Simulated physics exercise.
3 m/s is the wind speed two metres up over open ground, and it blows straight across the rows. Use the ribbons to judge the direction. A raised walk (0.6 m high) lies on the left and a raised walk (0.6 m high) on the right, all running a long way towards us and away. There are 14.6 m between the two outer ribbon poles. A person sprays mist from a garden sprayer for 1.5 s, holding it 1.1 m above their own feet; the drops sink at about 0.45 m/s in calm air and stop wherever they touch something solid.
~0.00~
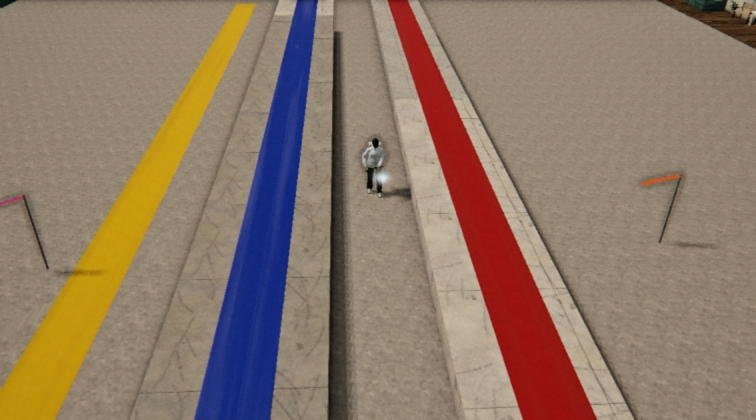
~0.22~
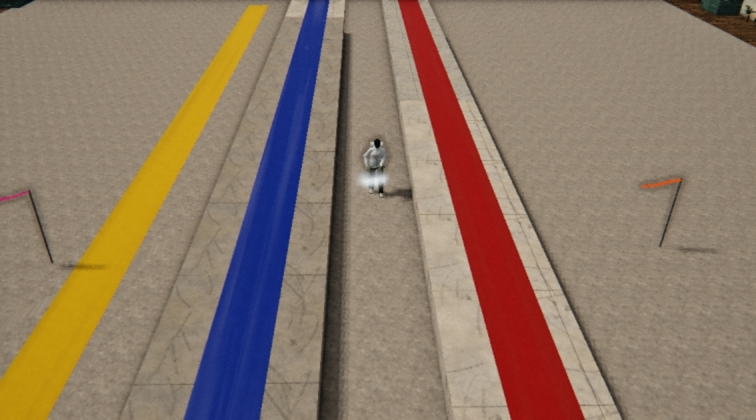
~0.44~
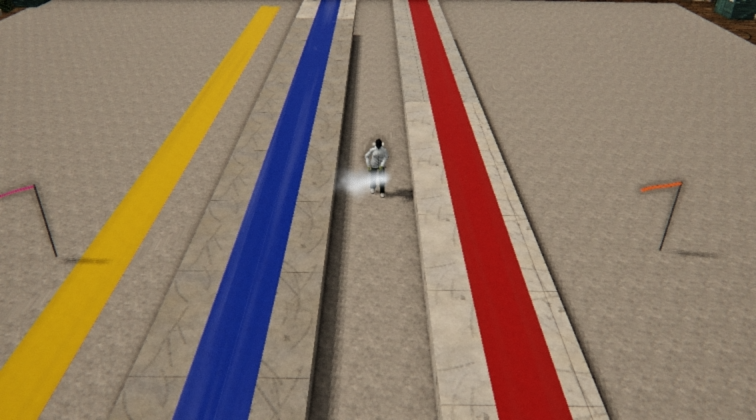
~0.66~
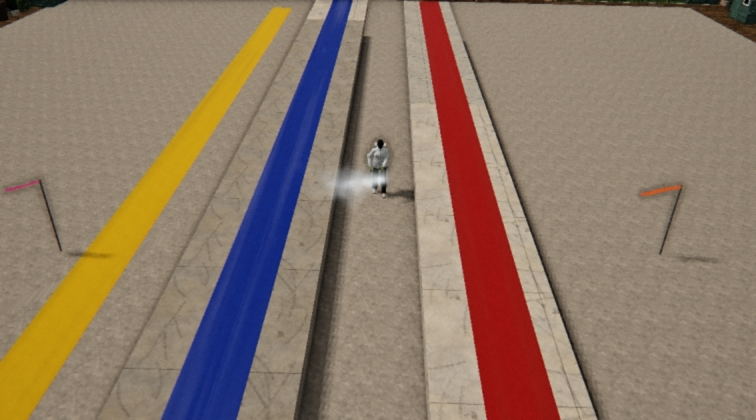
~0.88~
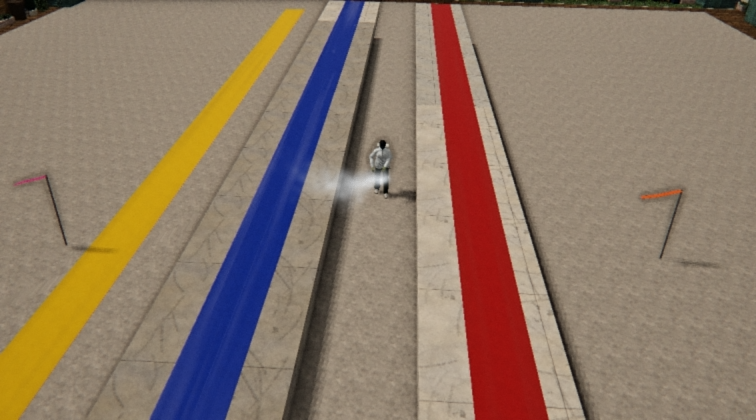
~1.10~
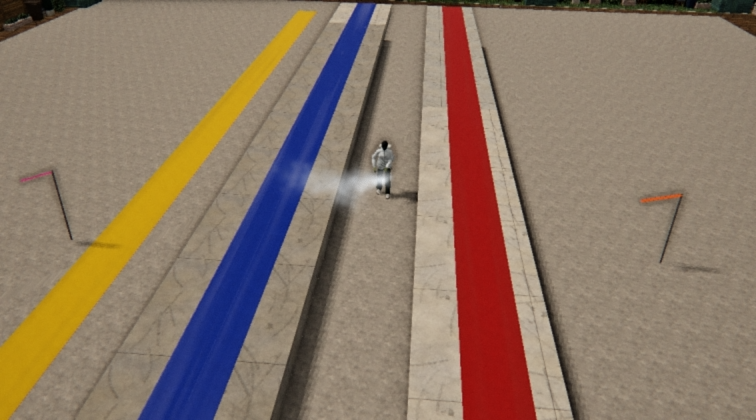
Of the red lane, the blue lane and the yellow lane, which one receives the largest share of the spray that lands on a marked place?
The blue one.
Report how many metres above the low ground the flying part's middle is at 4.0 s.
I'd put it close to 0.4 metres up.
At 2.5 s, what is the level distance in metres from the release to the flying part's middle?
I'd put it at close to 3.0 metres.
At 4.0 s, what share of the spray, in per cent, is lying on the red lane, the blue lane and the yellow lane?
About 0 per cent red, 20 per cent blue and 1 per cent yellow.
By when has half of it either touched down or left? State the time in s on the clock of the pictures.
Around 2.2 seconds.
After 2.5 s, 34 % is in the air or yet to come; 14 % lies on the blue lane, 0 % on the red lane and 0 % on the yellow lane; the middle of what still flies is 0.8 m above the low ground, near (276, 182).
After 4.0 s, 14 % is in the air or yet to come; 20 % lies on the blue lane, 0 % on the red lane and 1 % on the yellow lane; the middle of what still flies is 0.5 m above the low ground, near (148, 184).
After 8.0 s, 2 % is in the air or yet to come; 20 % lies on the blue lane, 0 % on the red lane and 4 % on the yellow lane.
After 20.0 s, 0 % is in the air or yet to come; 20 % lies on the blue lane, 0 % on the red lane and 4 % on the yellow lane.
After 45.0 s, 0 % is in the air or yet to come; 20 % lies on the blue lane, 0 % on the red lane and 4 % on the yellow lane.
